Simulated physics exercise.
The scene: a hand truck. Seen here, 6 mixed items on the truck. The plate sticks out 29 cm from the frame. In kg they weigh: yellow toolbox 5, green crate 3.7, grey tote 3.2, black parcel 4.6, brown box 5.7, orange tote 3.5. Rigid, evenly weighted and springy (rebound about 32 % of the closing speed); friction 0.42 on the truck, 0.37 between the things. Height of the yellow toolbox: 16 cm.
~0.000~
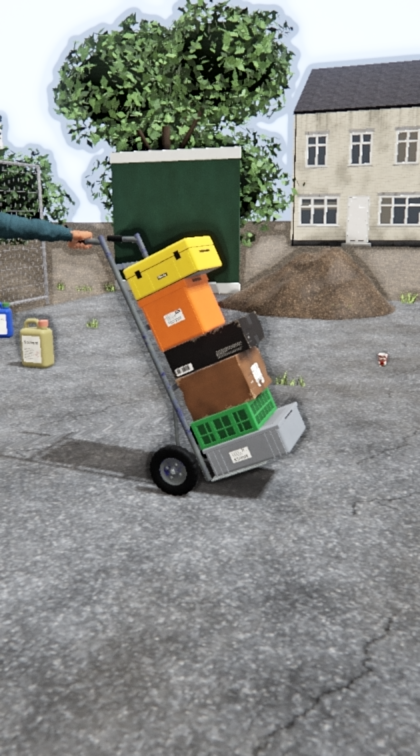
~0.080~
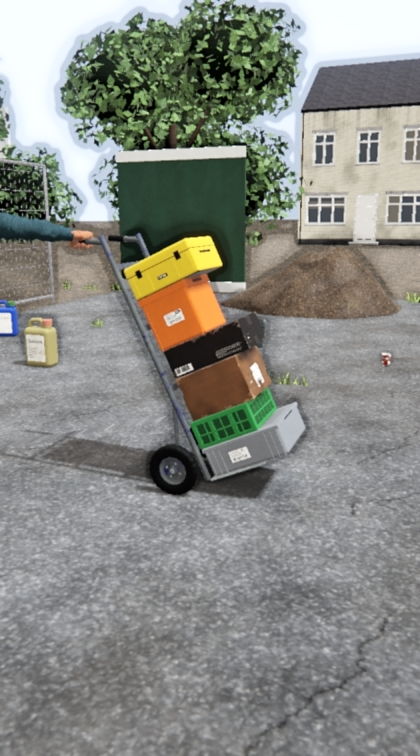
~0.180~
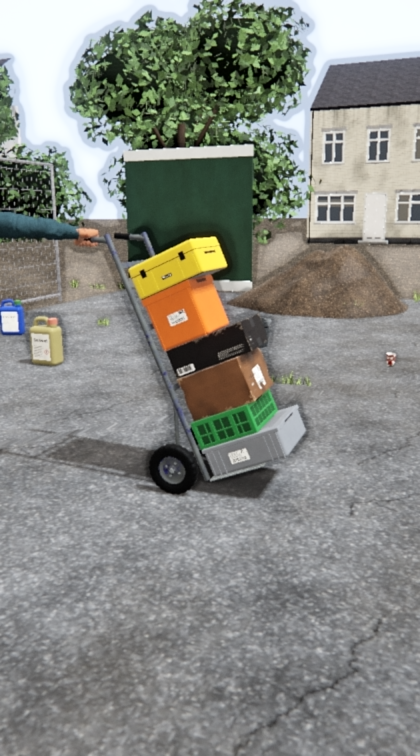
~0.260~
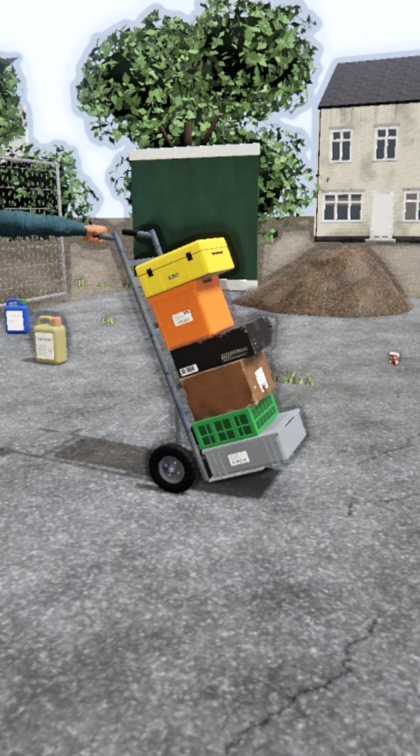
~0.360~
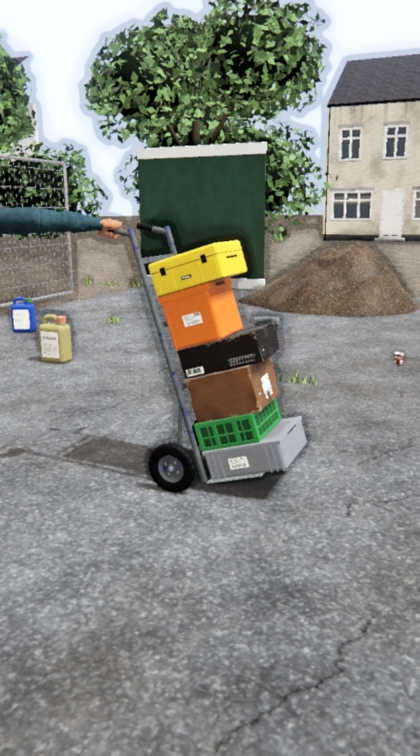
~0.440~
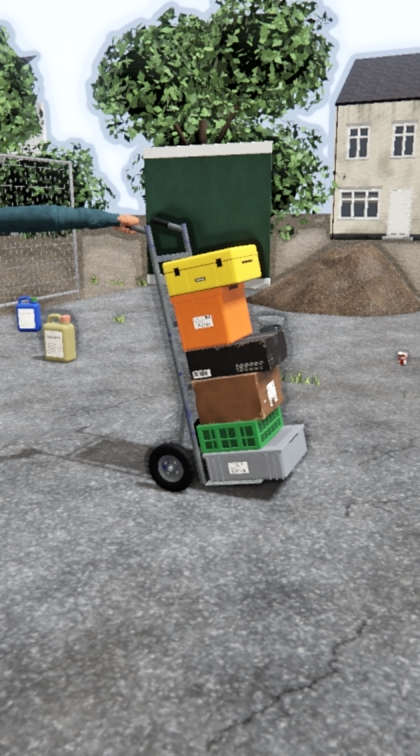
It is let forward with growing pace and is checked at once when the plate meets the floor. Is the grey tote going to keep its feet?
The grey tote is still upright.
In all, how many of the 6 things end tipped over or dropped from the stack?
That comes to 5.
After 1.24 s, truck upright; yellow toolbox now dropped from the stack; grey tote 5° off its base near (258, 466); orange tote 30° off its base.
After 1.64 s, truck upright; black parcel, brown box and orange tote now dropped from the stack; green crate 63° off its base.
In the end (3.0 s), dropped from the stack and tipped over, yellow toolbox, black parcel, brown box and orange tote; toppled on the truck, green crate; grey tote under 10 cm from the start. At the end, from the last picture's camera, grey tote near (258, 466).
